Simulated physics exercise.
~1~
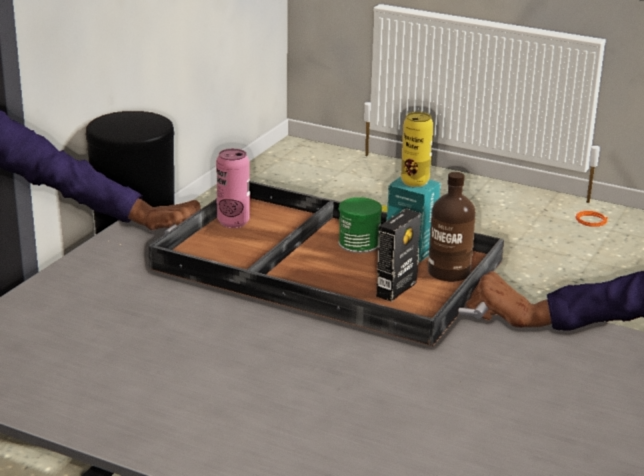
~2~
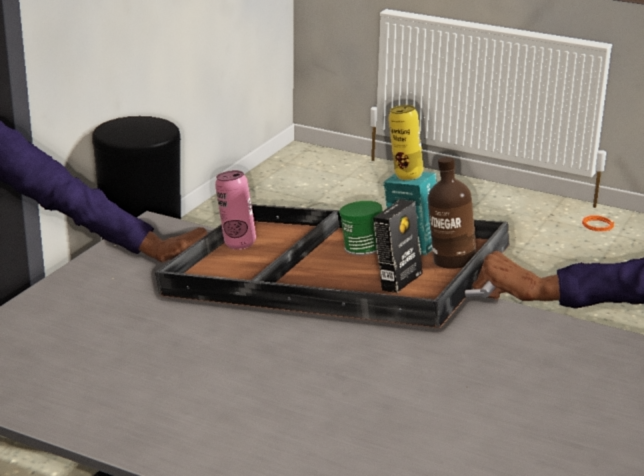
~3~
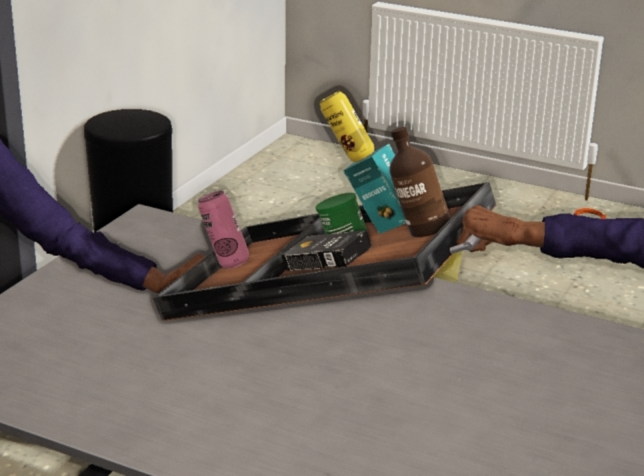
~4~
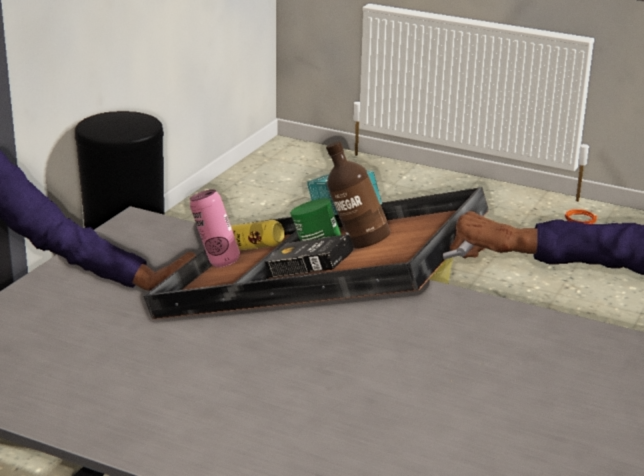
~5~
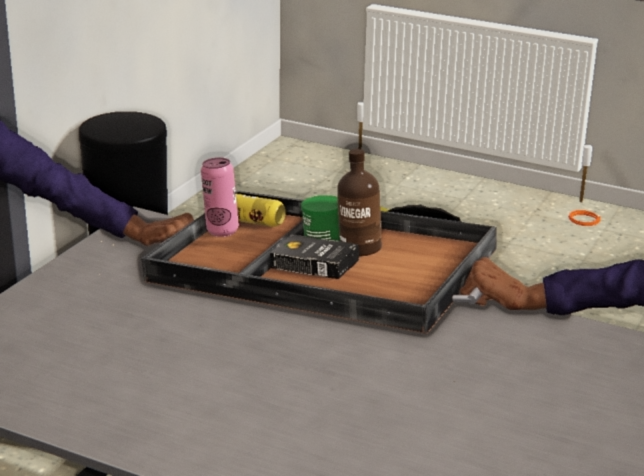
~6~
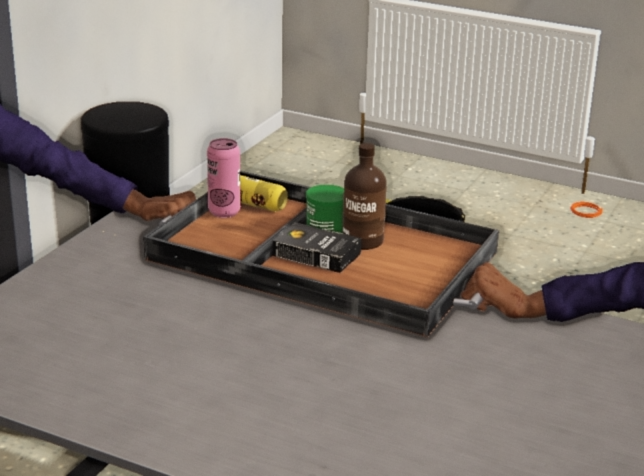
At first, two hands hold a black-rimmed tray level above a grey table, with a pink can left of the cross bar and a green tin, black packet, brown vinegar bottle and turquoise carton to its right, a yellow can perched on the carton. The hands then tip the tray down to the left. The black packet falls flat, while the yellow can and carton lean over. The yellow can drops onto its side near the pink can, the bottle slides left, and the carton topples off the back. Finally, the hands level the tray, with the pink can, tin and bottle upright.
